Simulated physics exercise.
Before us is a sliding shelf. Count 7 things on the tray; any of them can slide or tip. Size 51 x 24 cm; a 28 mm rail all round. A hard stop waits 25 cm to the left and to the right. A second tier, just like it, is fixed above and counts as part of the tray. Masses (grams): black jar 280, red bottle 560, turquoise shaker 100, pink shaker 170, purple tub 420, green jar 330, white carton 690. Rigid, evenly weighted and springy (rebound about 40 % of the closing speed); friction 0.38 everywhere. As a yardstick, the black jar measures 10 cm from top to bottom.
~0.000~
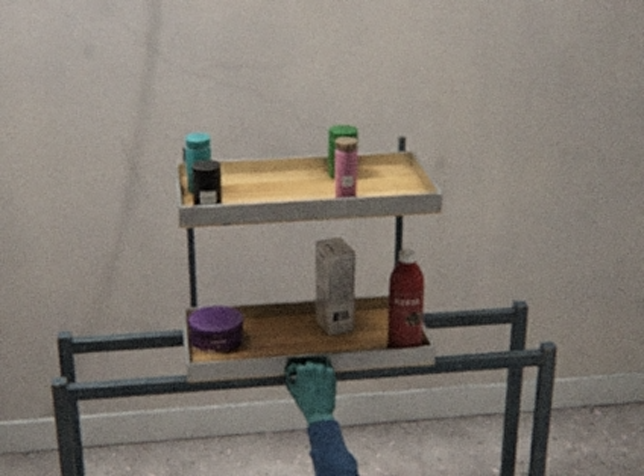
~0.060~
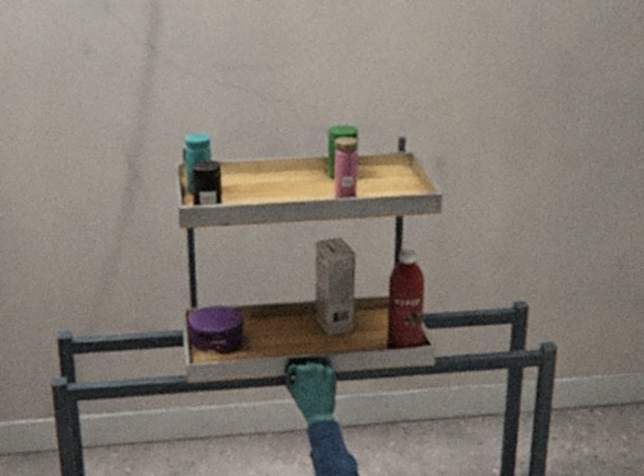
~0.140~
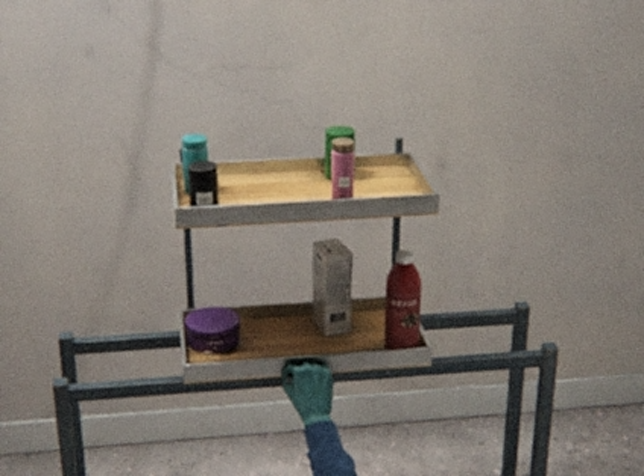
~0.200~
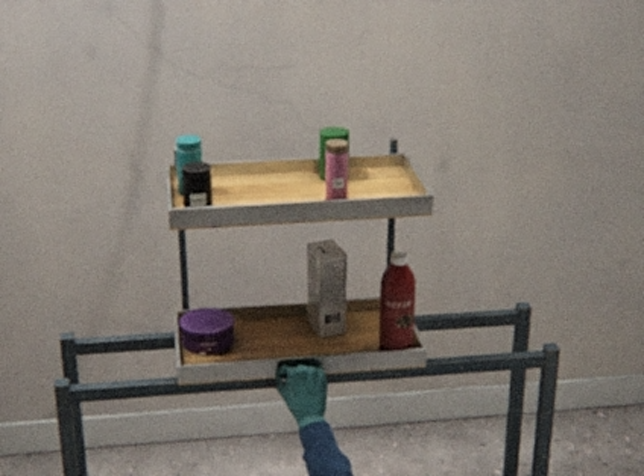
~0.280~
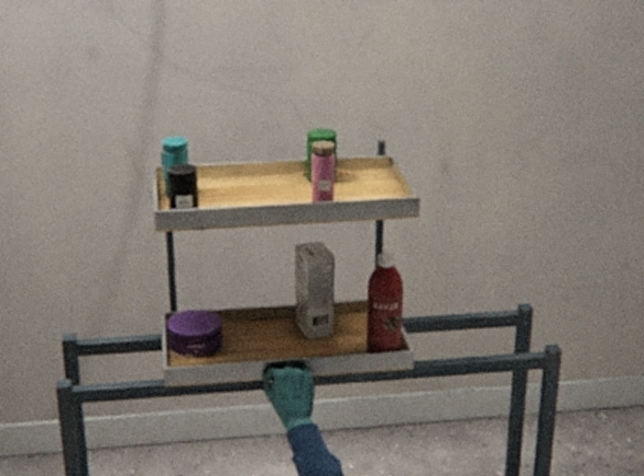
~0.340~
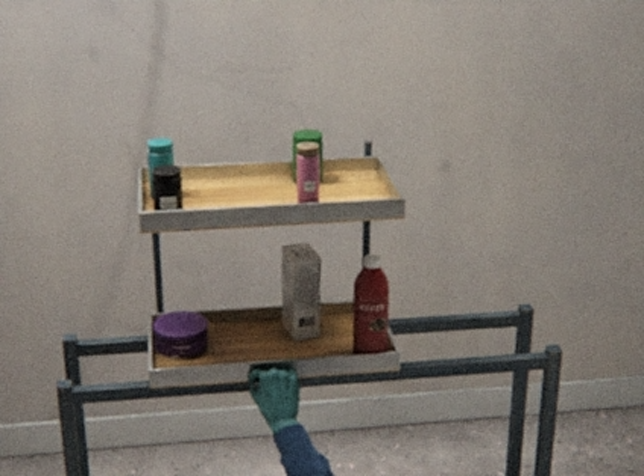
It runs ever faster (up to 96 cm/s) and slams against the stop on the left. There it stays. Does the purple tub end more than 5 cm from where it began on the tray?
The purple tub stays put.
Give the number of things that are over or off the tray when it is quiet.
In all, 4.
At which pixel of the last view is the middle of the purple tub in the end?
Near (104, 341).
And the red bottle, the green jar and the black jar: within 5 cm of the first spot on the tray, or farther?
The red bottle ends elsewhere; the green jar gets shifted; the black jar keeps its place.
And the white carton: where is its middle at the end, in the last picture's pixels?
Near (146, 315).
After 0.64 s, tray moved 25 cm left; turquoise shaker 44° off upright; black jar 19° off upright; pink shaker 10° off upright.
After 0.74 s, tray moved 25 cm left; pink shaker 49° off upright; turquoise shaker on its side; white carton 22° off upright.
After 0.94 s, tray moved 25 cm left; pink shaker on its side; white carton 62° off upright; red bottle 47° off upright.
In the end (1.6 s), toppled on the tray, red bottle, turquoise shaker, pink shaker and white carton; not toppled but over 5 cm from the start, green jar; the other 2 under 5 cm from the start. At the end, from the last picture's camera, purple tub near (104, 340).
